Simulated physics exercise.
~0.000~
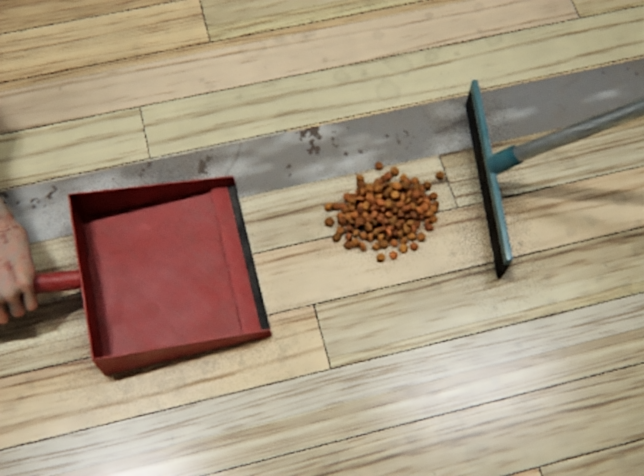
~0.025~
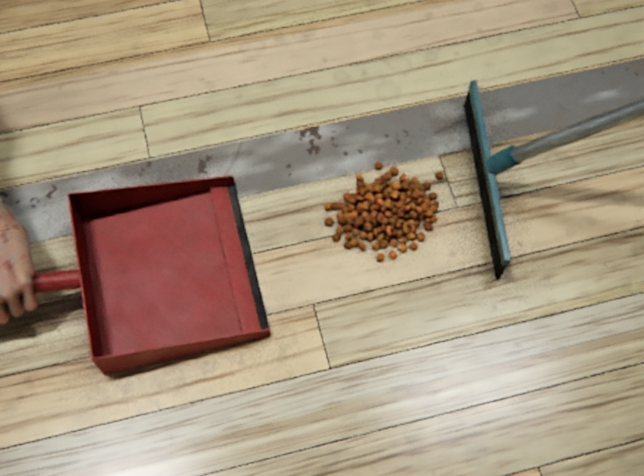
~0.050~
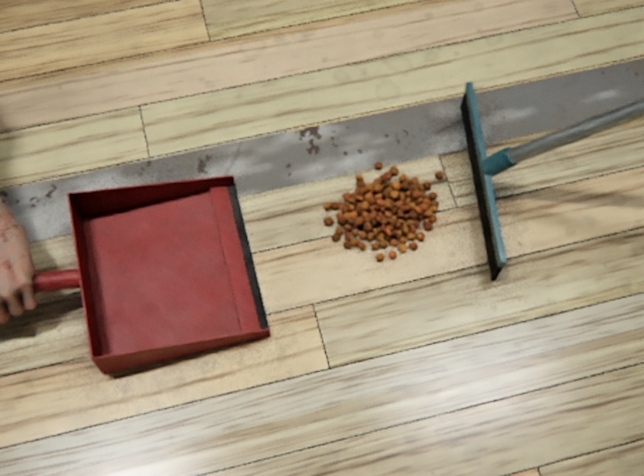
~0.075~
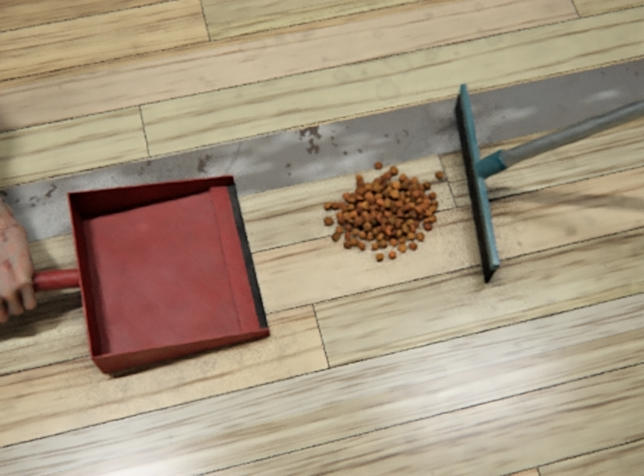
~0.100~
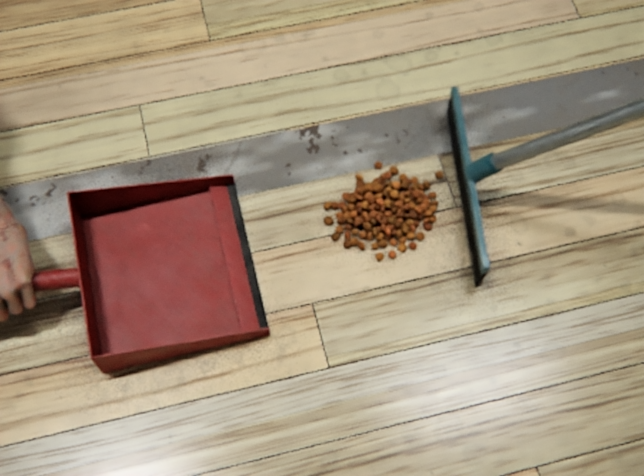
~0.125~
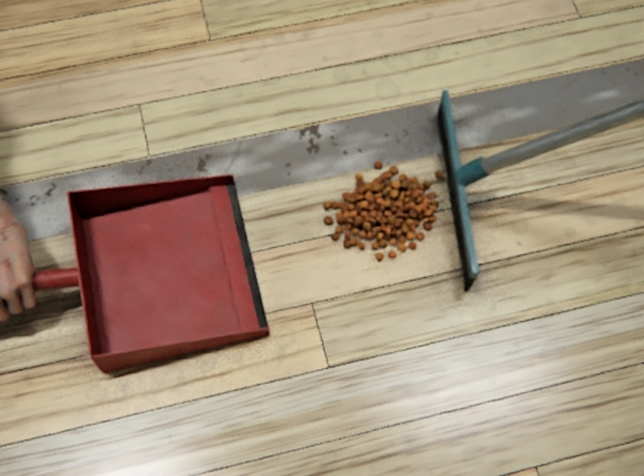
To begin with, a hand at the left holds a red dustpan on a wooden floor, with a pile of brown kibble between it and a blue-green blade on a pole. The blade then slides a short way left, gradually closing in on the pile, while the kibble and dustpan stay still.
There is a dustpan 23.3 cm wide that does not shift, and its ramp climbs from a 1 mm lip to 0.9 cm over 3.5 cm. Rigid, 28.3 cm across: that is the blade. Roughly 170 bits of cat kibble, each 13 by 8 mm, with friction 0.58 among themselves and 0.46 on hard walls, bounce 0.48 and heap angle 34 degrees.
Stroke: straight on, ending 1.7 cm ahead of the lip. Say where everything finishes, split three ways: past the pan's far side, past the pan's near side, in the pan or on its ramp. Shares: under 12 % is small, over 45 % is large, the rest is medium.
Far side: A small share; near side: A small share; pan: A medium share.
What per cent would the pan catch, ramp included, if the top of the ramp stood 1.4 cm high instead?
Then about 15 per cent.
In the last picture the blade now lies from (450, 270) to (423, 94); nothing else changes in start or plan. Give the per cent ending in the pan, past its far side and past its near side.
Pan 45; far 15; near 0.
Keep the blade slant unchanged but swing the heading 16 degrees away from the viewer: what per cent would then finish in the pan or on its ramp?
I'd put it at close to 30 percent.
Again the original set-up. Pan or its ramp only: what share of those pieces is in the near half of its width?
Estimate: Close to 60 %.
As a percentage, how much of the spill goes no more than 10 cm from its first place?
Around 0 per cent, give or take.
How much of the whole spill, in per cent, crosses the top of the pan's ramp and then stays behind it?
Estimate: Close to 0 per cent of the total.
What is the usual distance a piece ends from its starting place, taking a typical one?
Near 18 cm.
After 0.33 s, middle of the blade 17 cm from the lip; 0 % over the lip, far side 0 %, near side 0 %.
After 0.47 s, middle of the blade 8 cm from the lip; 0 % over the lip, far side 5 %, near side 0 %.
After 0.73 s, middle of the blade 4 cm from the lip; 20 % over the lip, far side 5 %, near side 0 %.
In the end, at 1.1 s, far side 5 %, near side 0 %, pan 20 %, in front of the lip or behind the blade 75 %.
